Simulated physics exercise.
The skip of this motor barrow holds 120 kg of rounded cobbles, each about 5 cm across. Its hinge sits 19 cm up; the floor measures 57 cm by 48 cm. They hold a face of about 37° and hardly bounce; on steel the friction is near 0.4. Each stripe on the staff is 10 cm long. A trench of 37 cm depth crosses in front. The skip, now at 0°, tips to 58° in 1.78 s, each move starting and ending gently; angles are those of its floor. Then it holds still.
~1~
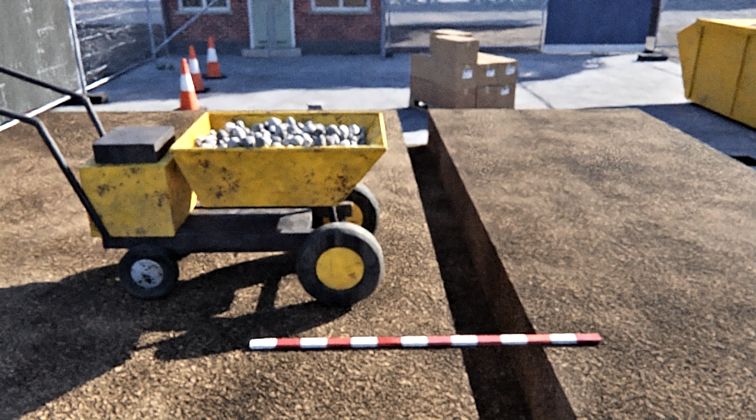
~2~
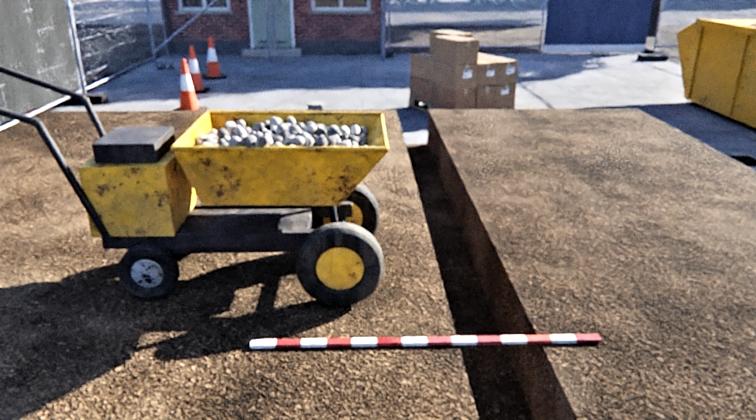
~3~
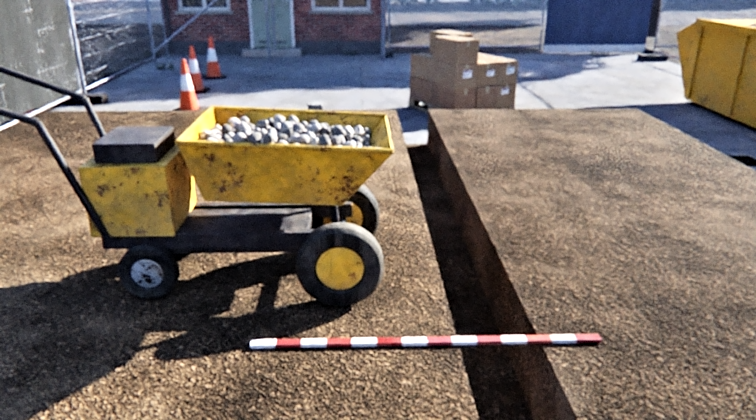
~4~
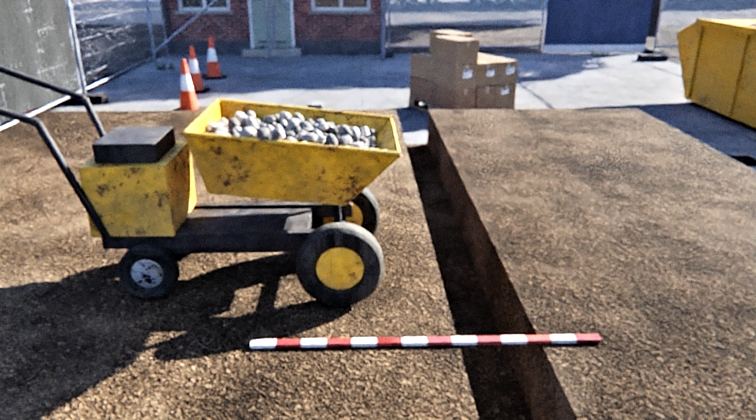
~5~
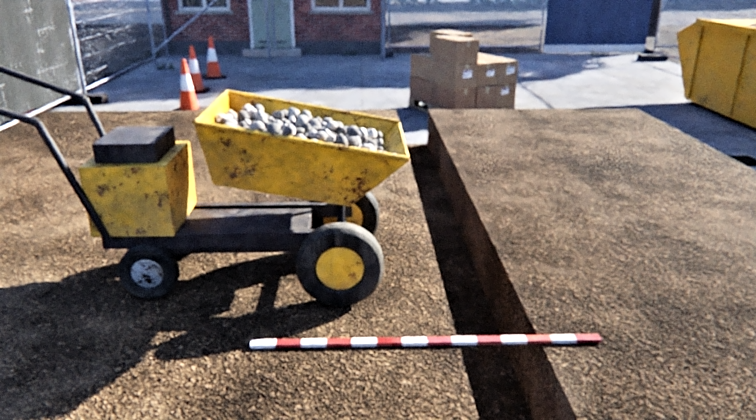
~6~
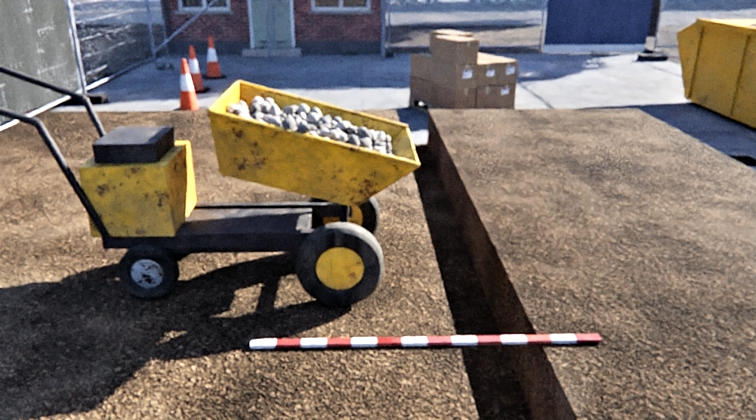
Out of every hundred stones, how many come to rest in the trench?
Roughly 58 per cent ends in the trench.
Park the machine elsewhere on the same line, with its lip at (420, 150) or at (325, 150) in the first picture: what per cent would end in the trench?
First some 35, then 50 per cent.
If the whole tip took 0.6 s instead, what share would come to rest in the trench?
Then about 35 per cent.
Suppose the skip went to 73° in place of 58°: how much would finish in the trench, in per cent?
Then about 80 per cent.
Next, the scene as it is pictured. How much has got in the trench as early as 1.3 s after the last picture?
Some 20 per cent.
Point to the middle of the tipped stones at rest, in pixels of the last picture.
Around (480, 325).
Then, 0.7 s after the last picture the floor is at 49°, 100 % in the skip; the foremost stones are at (448, 192).
Then, 1.3 s after the last picture the floor is at 58°, 80 % in the skip, 19 % in the trench, 2 % past the trench; the foremost stones are at (526, 259).
Then, 1.6 s after the last picture the floor is at 58°, 56 % in the skip, 33 % in the trench, 10 % past the trench; the foremost stones are at (592, 275).
Then, 3.6 s after the last picture the floor is at 58°, 31 % in the skip, 58 % in the trench, 11 % past the trench; the foremost stones are at (640, 272).
